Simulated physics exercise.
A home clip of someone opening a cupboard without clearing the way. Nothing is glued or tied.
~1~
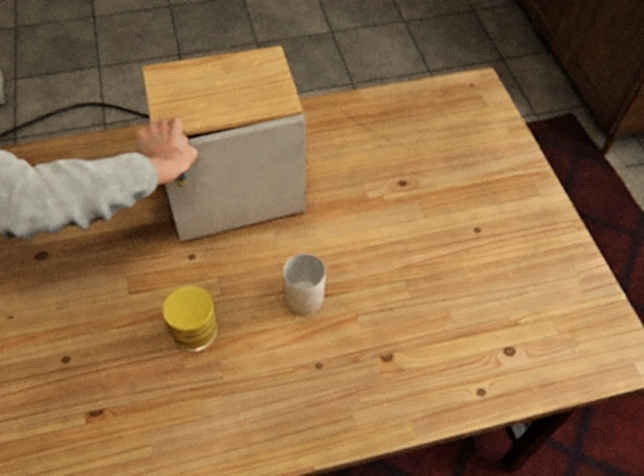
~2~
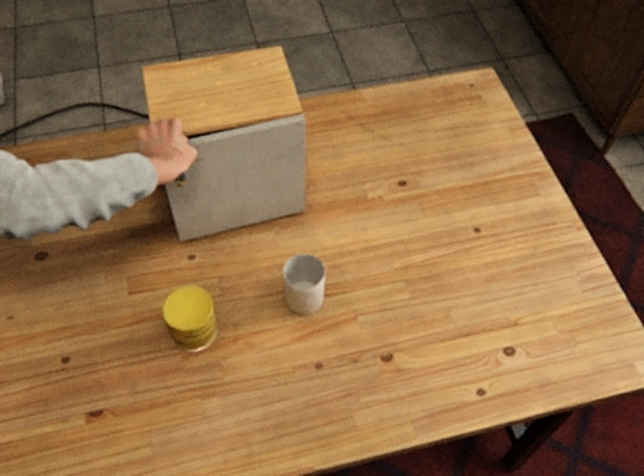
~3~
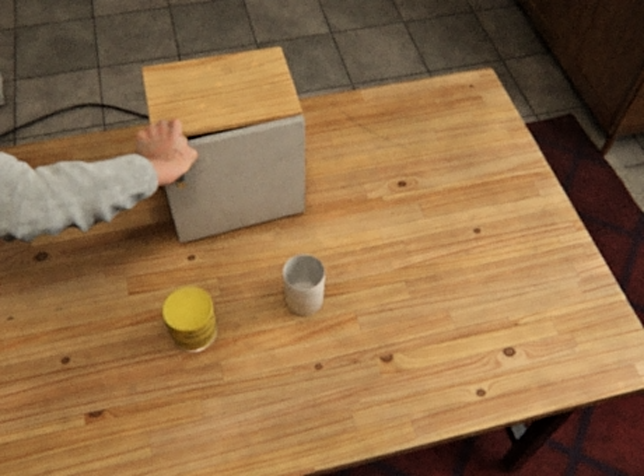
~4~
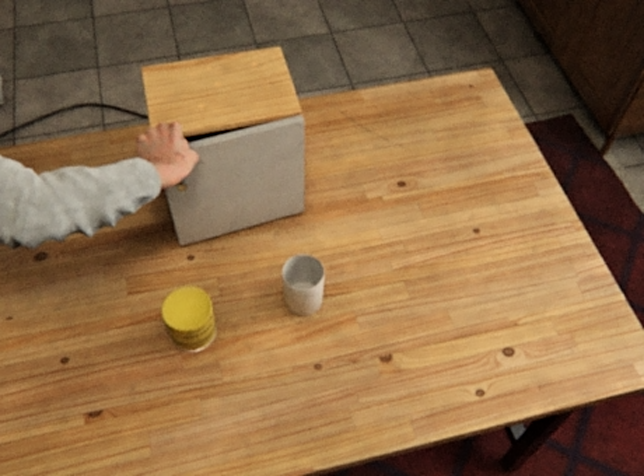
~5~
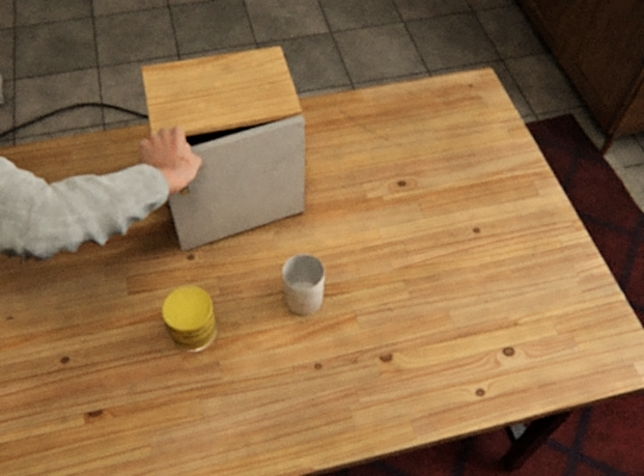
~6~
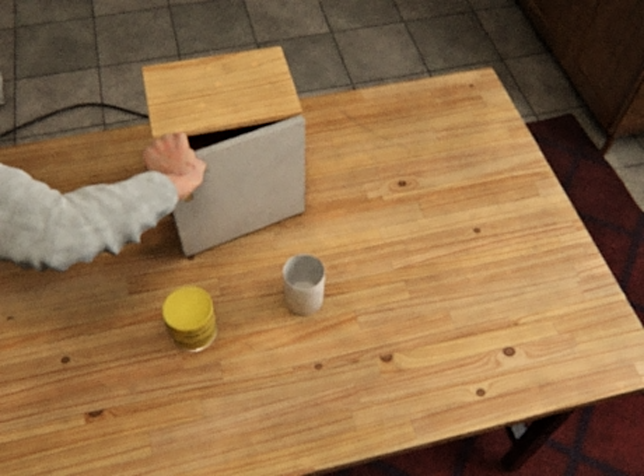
On a wooden table, a hand held the edge of a small cupboard's grey door, barely moving at first, then slowly pulled it slightly open, while a yellow pot and a whitish beaker stayed still.
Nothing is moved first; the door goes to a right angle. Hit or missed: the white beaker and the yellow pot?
Here the white beaker gets knocked, the yellow pot escapes contact.
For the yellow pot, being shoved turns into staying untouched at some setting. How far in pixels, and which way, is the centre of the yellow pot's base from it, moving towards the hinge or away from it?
About 20 pixels up.
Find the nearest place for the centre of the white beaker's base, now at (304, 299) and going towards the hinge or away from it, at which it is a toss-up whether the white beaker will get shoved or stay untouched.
Close to (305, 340).
Then, 1.26 s on from there, door 66° open; white beaker at rest near (306, 286); yellow pot at rest near (191, 320).
Then, 1.52 s on from there, door 77° open; white beaker displaced a little near (326, 288); yellow pot at rest near (191, 320).
Then, 1.76 s on from there, door 87° open; white beaker displaced about its own width near (346, 286); yellow pot at rest near (191, 320).
In the end, the white beaker gets shoved, near (352, 285); the yellow pot stays untouched, near (191, 320).
